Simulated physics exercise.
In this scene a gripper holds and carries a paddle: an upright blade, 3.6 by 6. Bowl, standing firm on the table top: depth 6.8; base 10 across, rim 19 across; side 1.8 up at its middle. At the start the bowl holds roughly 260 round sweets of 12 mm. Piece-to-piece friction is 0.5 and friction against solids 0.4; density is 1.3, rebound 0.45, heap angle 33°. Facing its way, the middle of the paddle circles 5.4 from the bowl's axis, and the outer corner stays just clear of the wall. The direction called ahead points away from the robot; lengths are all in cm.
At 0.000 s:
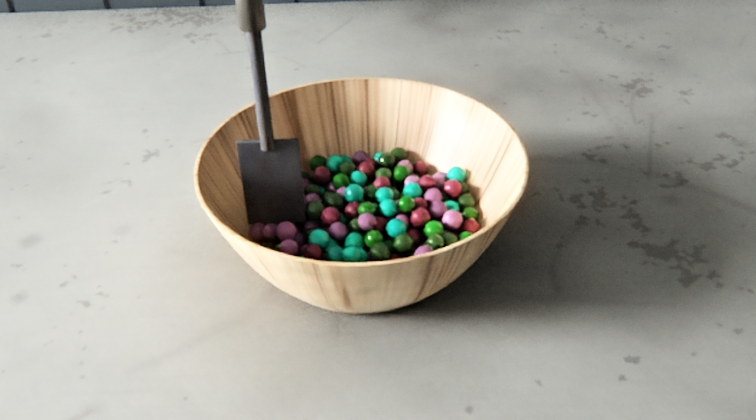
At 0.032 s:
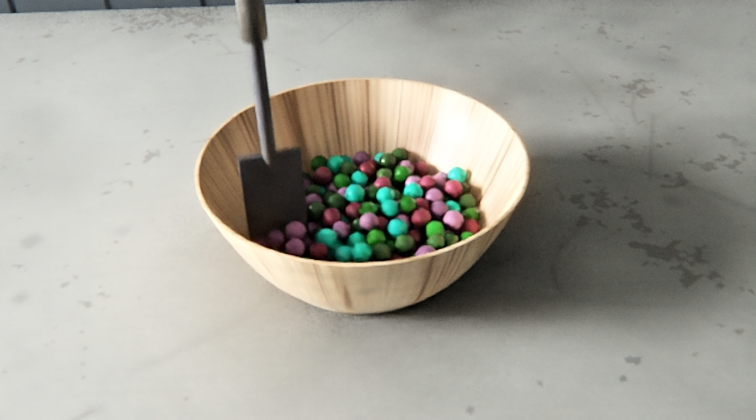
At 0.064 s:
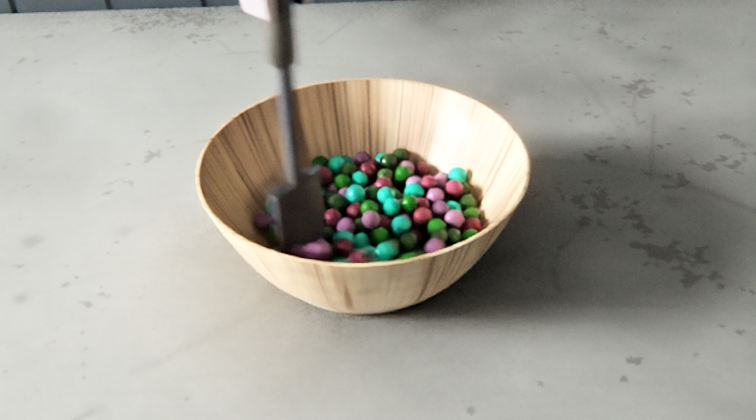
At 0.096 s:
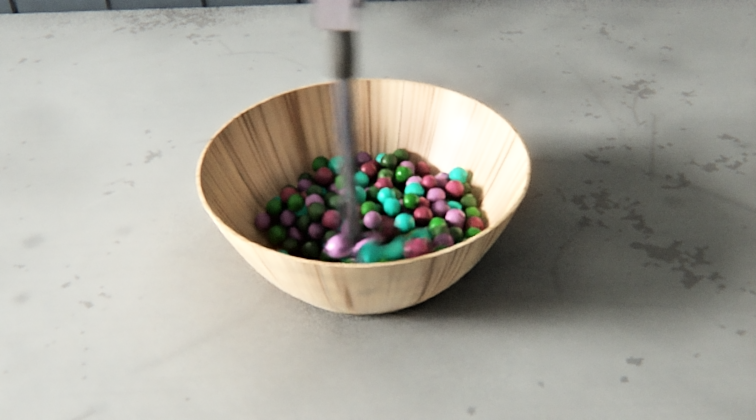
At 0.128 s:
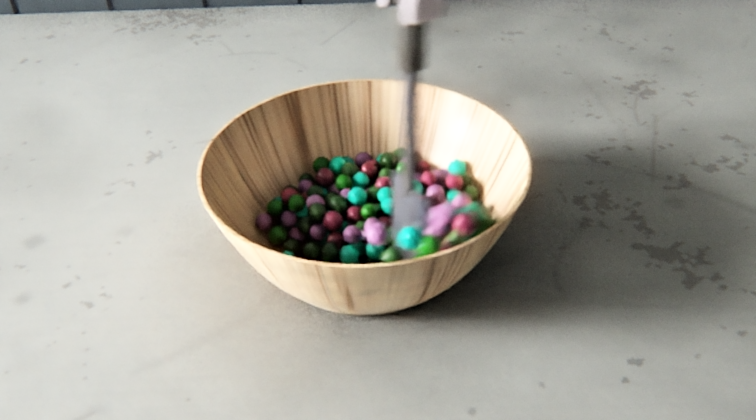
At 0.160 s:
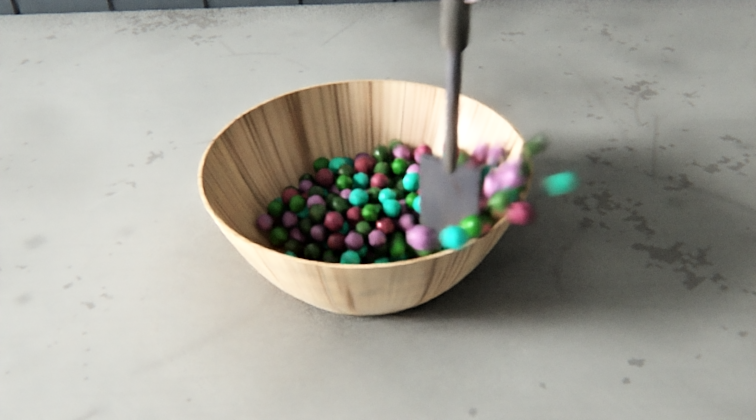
Wooden bowl of colourful round sweets on a grey tabletop, an upright paddle sweeping left to right, pushing sweets over the rim.
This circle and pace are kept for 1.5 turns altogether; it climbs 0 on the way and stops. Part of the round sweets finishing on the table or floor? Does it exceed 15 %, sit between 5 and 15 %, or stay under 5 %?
It exceeds 15 %.
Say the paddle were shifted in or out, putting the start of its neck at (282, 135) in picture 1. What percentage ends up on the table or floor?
35 %.
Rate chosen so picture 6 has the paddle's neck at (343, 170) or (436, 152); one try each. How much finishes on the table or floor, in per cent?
It comes to roughly 5 per cent and then 30 per cent.
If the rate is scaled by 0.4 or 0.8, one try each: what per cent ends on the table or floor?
Roughly 0 and 25 per cent.
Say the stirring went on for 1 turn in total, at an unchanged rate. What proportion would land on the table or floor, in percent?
About 25 per cent.
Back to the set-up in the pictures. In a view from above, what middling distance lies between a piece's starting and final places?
About 11 centimetres.
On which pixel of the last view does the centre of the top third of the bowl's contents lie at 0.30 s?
Around pixel (298, 135).
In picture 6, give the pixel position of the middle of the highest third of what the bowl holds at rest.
It is centred near (379, 185).
By 0.30 s, 298° round, highest piece 11 above the table; 222 in the bowl, 6 on the table or floor, 29 in flight or on the tool.
By 0.43 s, 85° round, highest piece 11 above the table; 187 in the bowl, 38 on the table or floor, 32 in flight or on the tool.
By 0.70 s, 180° round, highest piece 5 above the table; 165 in the bowl, 92 on the table or floor.
By 1.40 s, 180° round, highest piece 4 above the table; 165 in the bowl, 92 on the table or floor.
Final count, 165 in the bowl, 92 on the table or floor. That is 36 % on the table or floor.
